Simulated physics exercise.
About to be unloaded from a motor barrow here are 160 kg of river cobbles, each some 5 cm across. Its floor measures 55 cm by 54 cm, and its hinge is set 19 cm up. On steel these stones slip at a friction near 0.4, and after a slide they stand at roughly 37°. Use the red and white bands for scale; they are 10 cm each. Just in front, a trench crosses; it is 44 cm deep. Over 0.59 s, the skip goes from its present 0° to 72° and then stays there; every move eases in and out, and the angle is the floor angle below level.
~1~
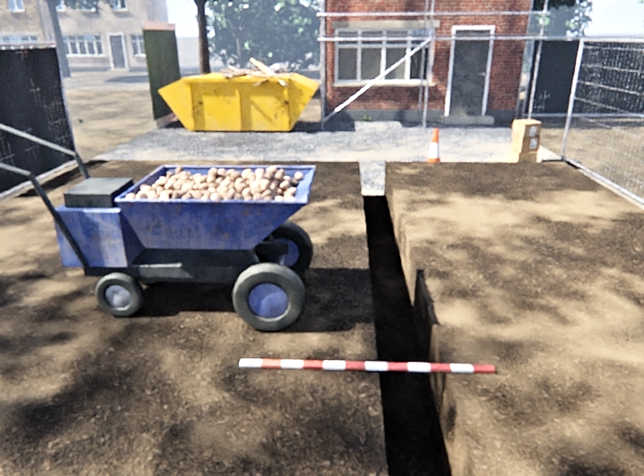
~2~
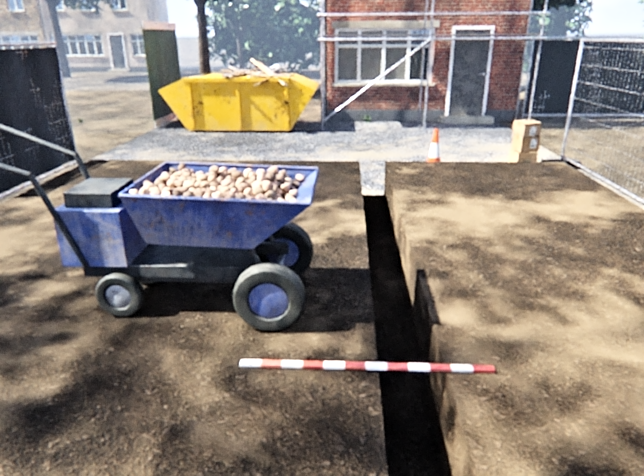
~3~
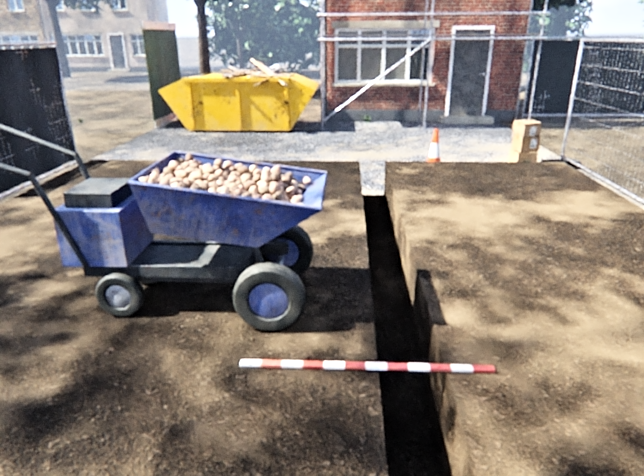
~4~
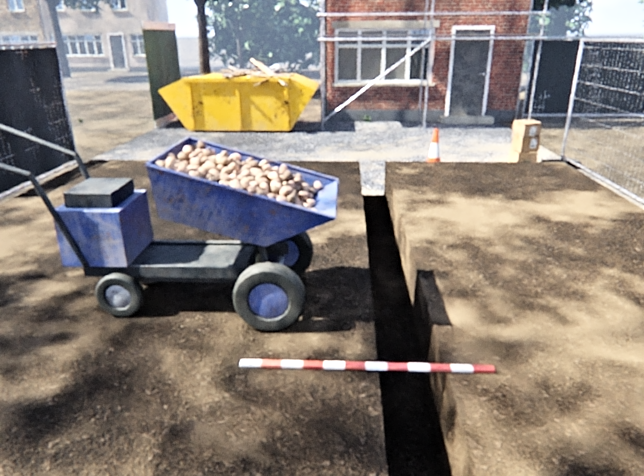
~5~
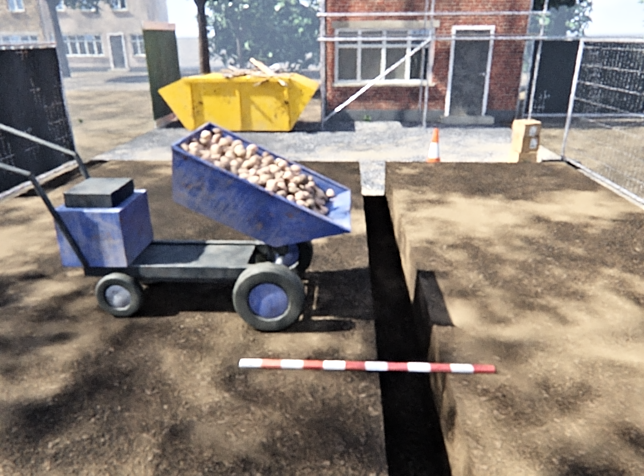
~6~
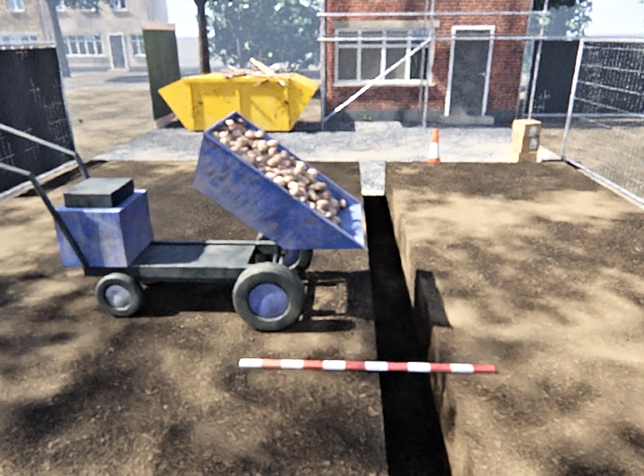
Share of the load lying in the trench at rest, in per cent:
57 per cent.
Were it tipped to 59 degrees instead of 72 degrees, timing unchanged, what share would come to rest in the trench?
Then about 55 per cent.
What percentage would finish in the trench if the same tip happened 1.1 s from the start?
My guess is near 80 percent.
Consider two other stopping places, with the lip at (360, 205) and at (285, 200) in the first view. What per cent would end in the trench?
The first start gives about 10 per cent, the second about 80.
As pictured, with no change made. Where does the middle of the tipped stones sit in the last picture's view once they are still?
The resting stones are centred at roughly (419, 345).
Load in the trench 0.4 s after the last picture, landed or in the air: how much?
Around 40 per cent of it.
Then, 0.1 s after the last picture the floor is at 60°, 100 % in the skip; the foremost stones are at (367, 242).
Then, 0.4 s after the last picture the floor is at 72°, 55 % in the skip, 39 % in the trench, 5 % past the trench; the foremost stones are at (448, 303).
Then, 0.7 s after the last picture the floor is at 72°, 0 % in the skip, 56 % in the trench, 44 % past the trench; the foremost stones are at (615, 307).
Then, 2.7 s after the last picture the floor is at 72°, 0 % in the skip, 57 % in the trench, 43 % past the trench; the foremost stones are past the picture's edge.
